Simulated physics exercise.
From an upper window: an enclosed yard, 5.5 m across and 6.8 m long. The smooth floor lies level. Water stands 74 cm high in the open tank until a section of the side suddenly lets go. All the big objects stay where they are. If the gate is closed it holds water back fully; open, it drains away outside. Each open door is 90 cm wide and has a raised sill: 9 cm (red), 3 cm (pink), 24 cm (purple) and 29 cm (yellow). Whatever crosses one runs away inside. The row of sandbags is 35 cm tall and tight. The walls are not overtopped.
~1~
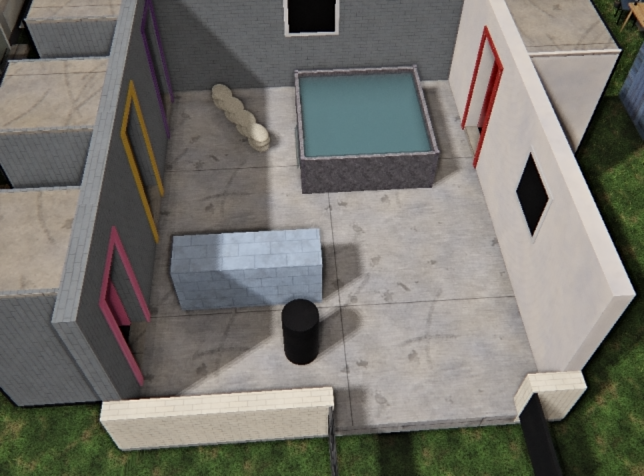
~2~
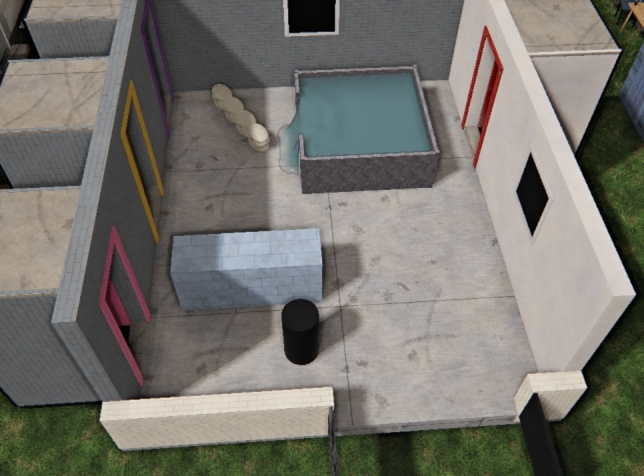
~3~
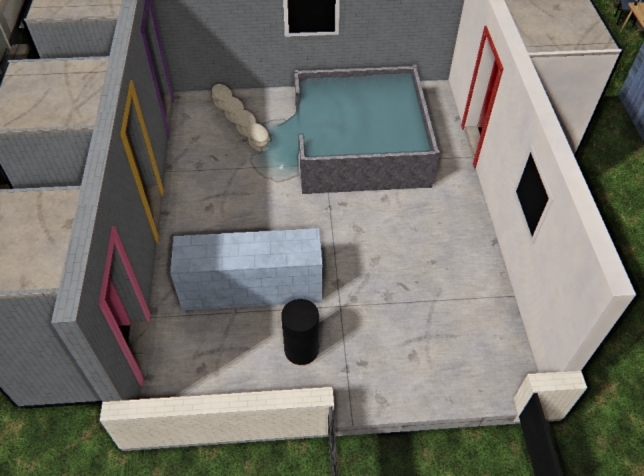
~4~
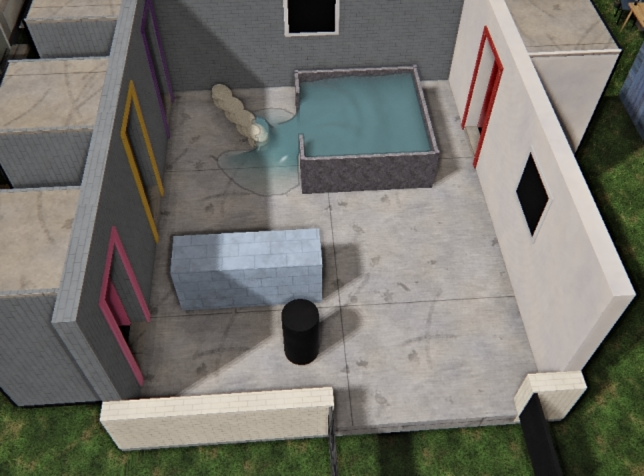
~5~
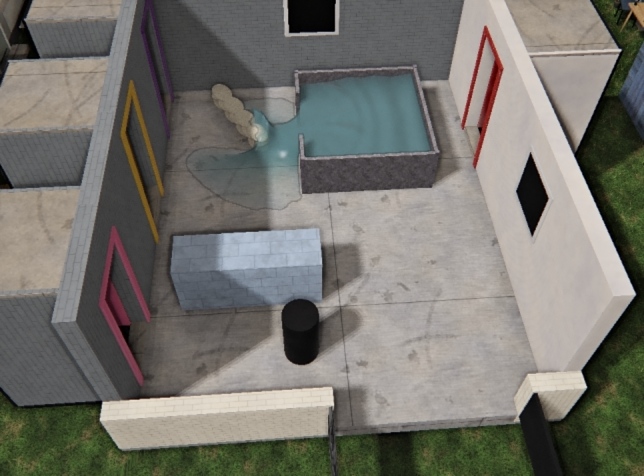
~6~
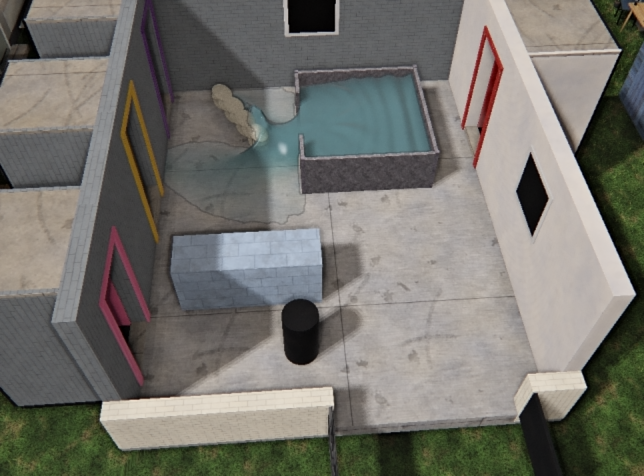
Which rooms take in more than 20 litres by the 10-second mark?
Door by door: At the red door it stays under the limit; at the pink door it goes over the limit; at the purple door it stays under the limit; at the yellow door it does not reach the limit.
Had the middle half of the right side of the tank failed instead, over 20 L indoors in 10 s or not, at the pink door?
Then: Pink below.
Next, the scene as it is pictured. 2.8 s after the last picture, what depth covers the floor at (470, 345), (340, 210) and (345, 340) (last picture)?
About 0, 0 and 0 cm.
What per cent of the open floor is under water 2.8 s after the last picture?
Near 50 per cent is wet.
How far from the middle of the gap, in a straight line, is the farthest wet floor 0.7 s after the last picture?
Roughly 3.6 m.
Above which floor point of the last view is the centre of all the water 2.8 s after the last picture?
At about (296, 165).
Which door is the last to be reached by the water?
The red one.
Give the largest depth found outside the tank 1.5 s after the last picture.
Up to some 42 cm.
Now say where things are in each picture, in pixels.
In the first picture, still water, 74 cm deep, in the open tank at (362, 114).
In the second picture, the front is at (290, 171), 0.6 m from the gap at (302, 135); 0.3 m2 of floor is under water; 74 cm left at the back of the open tank.
In the third picture, the front is at (263, 172), 0.9 m from the gap at (302, 137); 0.9 m2 of floor is under water; 74 cm left at the back of the open tank.
In the fourth picture, water pours out at (302, 138) and has run 1.5 m, to (223, 164); typically 9 cm deep outside, 74 cm at the open tank's back.
In the fifth picture, water pours out at (302, 137) and has run 2.0 m, to (193, 166); typically 6 cm deep outside, 72 cm at the open tank's back.
In the sixth picture, the front is at (165, 177), 2.5 m from the gap at (302, 137); 4.5 m2 of floor is under water; 64 cm left at the back of the open tank.
Then, 0.7 s after the last picture water covers 25 % of the floor and is deepest (52 cm) near (276, 143); red door not reached, pink door not reached, purple door 7 cm at the sill, 0 L in, yellow door 27 cm at the sill, 0 L in.
Then, 1.5 s after the last picture water covers 40 % of the floor and is deepest (42 cm) near (276, 143); red door not reached, pink door 7 cm at the sill, 0 L in, purple door 24 cm at the sill, 1 L in, yellow door 26 cm at the sill, 0 L in.
Then, 2.8 s after the last picture water covers 50 % of the floor and is deepest (34 cm) near (276, 143); red door 2 cm at the sill, 0 L in, pink door 10 cm at the sill, 17 L in, purple door 22 cm at the sill, 5 L in, yellow door 16 cm at the sill, 0 L in.
Then, 5.3 s after the last picture water covers 90 % of the floor and is deepest (24 cm) near (444, 86); red door 6 cm at the sill, 0 L in, pink door 8 cm at the sill, 62 L in, purple door 10 cm at the sill, 5 L in, yellow door 16 cm at the sill, 0 L in.
Then, 9.3 s after the last picture water covers 95 % of the floor and is deepest (17 cm) near (536, 396); red door 4 cm at the sill, 0 L in, pink door 5 cm at the sill, 93 L in, purple door 12 cm at the sill, 5 L in, yellow door 9 cm at the sill, 0 L in.
